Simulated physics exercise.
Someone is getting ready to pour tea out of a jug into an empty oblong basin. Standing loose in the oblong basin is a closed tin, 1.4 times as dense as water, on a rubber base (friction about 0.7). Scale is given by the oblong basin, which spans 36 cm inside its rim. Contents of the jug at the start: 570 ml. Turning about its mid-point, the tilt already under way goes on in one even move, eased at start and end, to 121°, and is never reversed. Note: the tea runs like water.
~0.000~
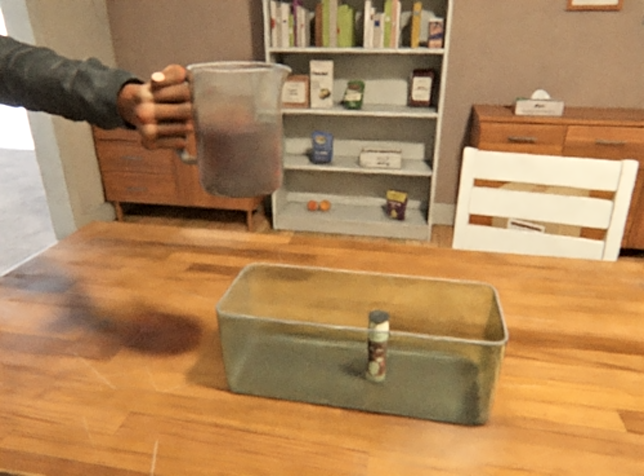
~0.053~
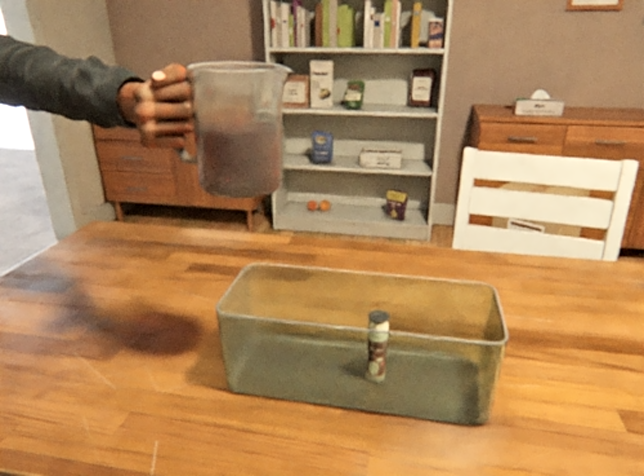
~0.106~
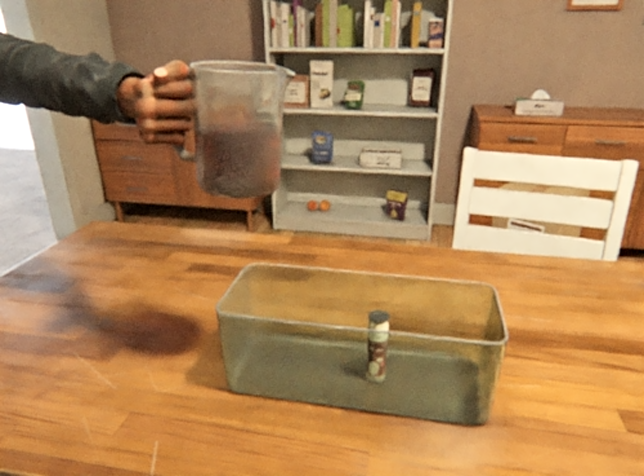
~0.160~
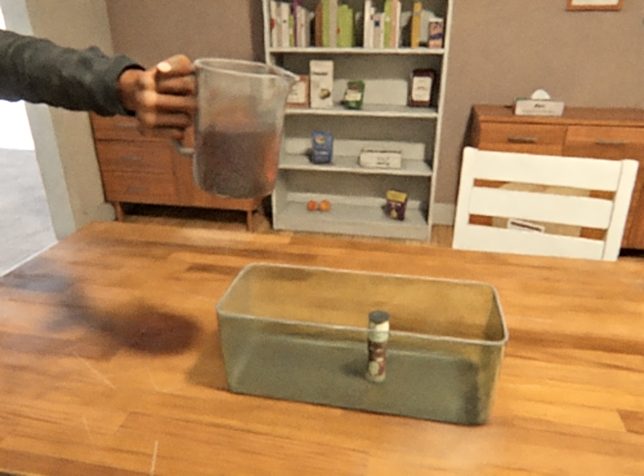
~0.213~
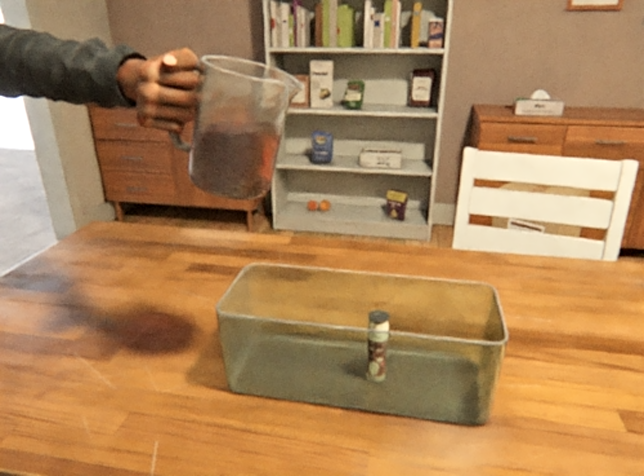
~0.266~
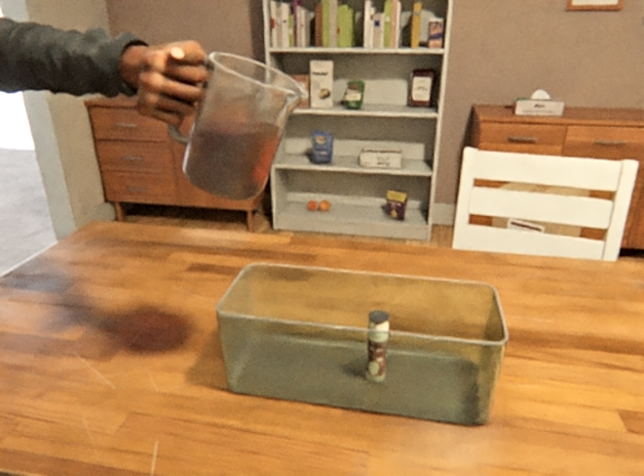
At the start, a hand at the left holds a clear jug of dark tea nearly upright above a wooden table, where a small tin stands inside an oblong basin. The hand then tilts the jug steadily to the right, slowly at first, while the basin and tin stay still.
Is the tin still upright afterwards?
Bet it can't stay vertical.
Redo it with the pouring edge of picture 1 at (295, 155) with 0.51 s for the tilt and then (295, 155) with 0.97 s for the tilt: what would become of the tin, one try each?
Try 1: Still standing; try 2: Still standing.
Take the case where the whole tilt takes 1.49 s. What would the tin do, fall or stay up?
With that tilt, the tin tips.
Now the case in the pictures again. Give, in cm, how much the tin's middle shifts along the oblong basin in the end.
Looks like roughly 9.0 cm in total.
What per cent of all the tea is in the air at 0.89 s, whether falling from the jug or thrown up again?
Something like 32 per cent of the total.
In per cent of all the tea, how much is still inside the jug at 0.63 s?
I'd put it near 90 percent.
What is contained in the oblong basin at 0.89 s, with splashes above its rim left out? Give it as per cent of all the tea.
About 48 %.
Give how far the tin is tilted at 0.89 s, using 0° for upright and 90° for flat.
0°.
By 0.63 s the tilt is 87° and 90 per cent is still to pour; the tin stands where it began.
By 0.89 s the tilt is 119° and 20 per cent is still to pour; the tin stands 2 cm from where it began.
By 1.17 s the tilt is 121° and 0 per cent is still to pour; the tin lies on its side.
By 1.47 s the tilt is 121° and 0 per cent is still to pour; the tin lies on its side.
At rest the tin lies on its side.
